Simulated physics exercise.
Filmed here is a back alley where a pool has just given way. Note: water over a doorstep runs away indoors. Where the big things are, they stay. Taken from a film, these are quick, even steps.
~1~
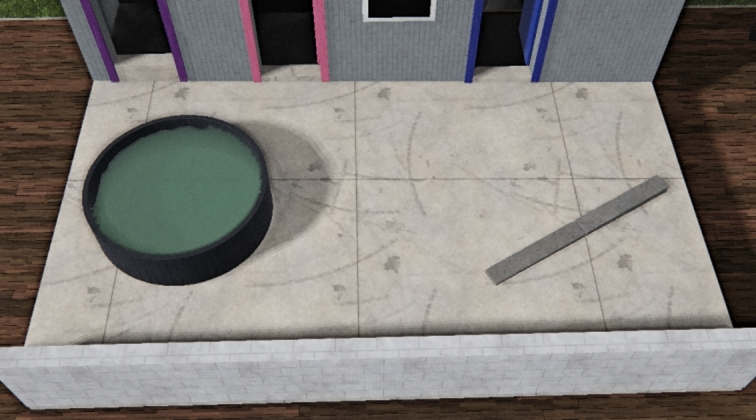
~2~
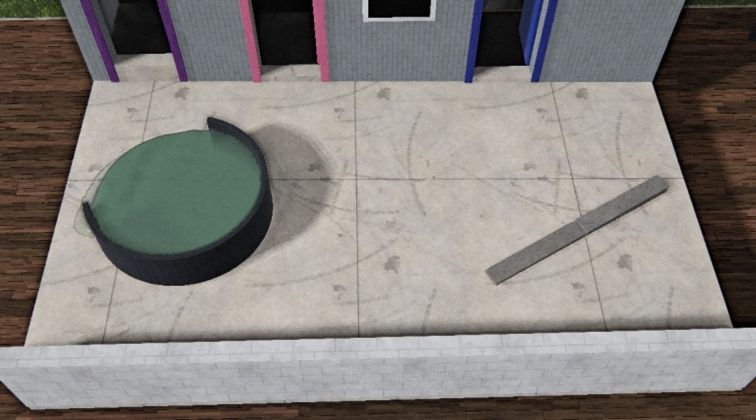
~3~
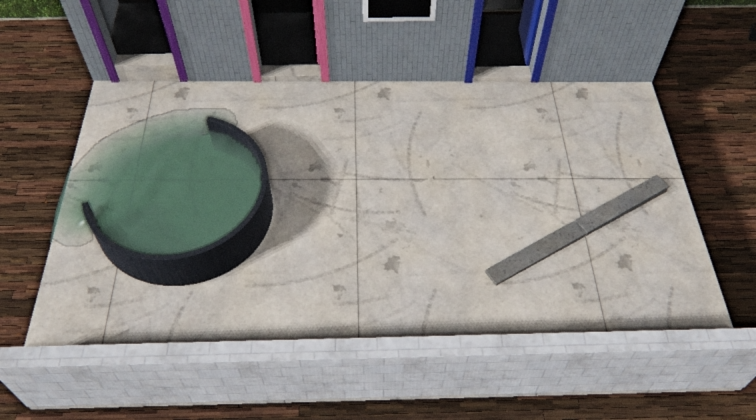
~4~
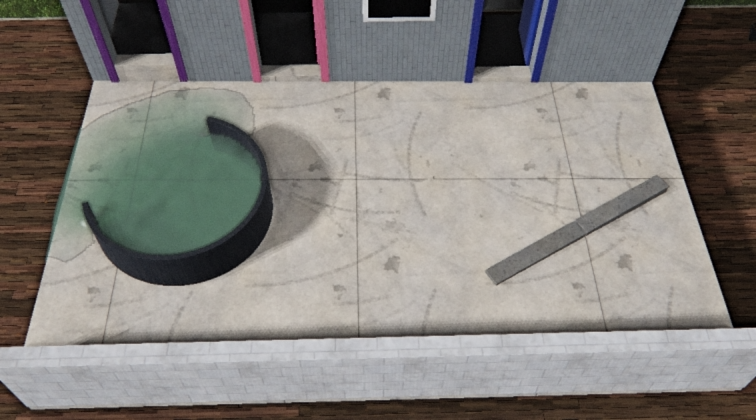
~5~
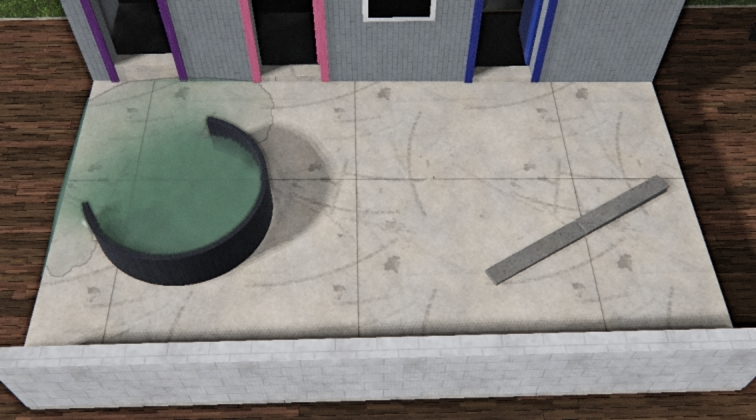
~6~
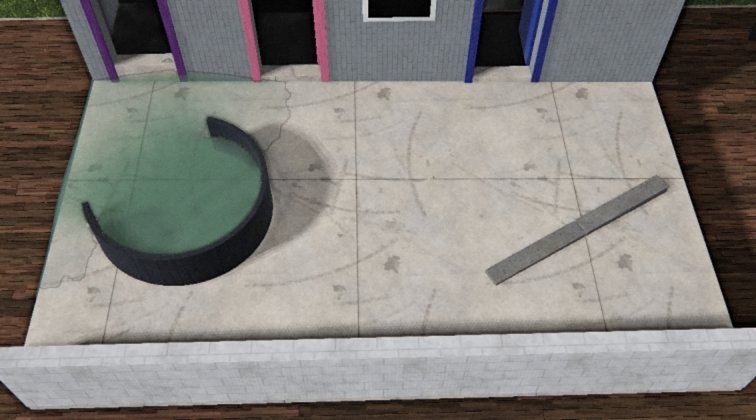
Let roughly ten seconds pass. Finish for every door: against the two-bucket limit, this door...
The blue door remains within it; the purple door remains within it; the pink door remains within it.
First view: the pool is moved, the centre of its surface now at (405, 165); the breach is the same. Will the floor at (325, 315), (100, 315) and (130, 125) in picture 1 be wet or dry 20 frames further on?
First one stays unwetted, next one stays unwetted, last one gets inundated.
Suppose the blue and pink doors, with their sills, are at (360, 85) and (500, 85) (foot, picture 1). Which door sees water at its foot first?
The door marked purple, I'd say.
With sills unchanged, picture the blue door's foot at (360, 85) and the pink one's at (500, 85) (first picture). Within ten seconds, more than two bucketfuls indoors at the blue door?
Note: Blue door keeps within limits.
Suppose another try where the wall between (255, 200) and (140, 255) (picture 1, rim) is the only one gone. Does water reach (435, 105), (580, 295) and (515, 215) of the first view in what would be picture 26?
The first spot is spared, the second swamped, the third swamped.
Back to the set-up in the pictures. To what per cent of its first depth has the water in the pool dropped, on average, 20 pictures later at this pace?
I'd say some 22 %.
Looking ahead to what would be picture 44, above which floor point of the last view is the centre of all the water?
Near (301, 160).
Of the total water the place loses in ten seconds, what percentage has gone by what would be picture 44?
Near 85 in a hundred.
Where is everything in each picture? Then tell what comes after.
The first picture shows still water in the pool at (177, 186).
In the second picture, water pours out on the pool's far side and has run to a hidden place.
In the third picture, the front is at (228, 117), out from the gap on the pool's far side.
In the fourth picture, the front is at (238, 99), out from the gap on the pool's far side.
In the fifth picture, water pours out on the pool's far side and has run to (248, 82).
In the sixth picture, water pours out on the pool's far side and has run to (276, 82).
A moment on, water covers 10 % of the floor; the blue door not reached, the purple door wet at the sill, nothing in, the pink door wet at the sill, nothing in.
Next, water covers 20 % of the floor; the blue door not reached, the purple door wet at the sill, nothing in, the pink door wet at the sill, nothing in.
Then, water covers 30 % of the floor; the blue door wet at the sill, nothing in, the purple door wet at the sill, nothing in, the pink door wet at the sill, nothing in.
Later, water covers 45 % of the floor; the blue door wet at the sill, nothing in, the purple door wet at the sill, nothing in, the pink door wet at the sill, nothing in.
In the end, water covers 35 % of the floor; the blue door wet at the sill, nothing in, the purple door wet at the sill, nothing in, the pink door wet at the sill, nothing in.
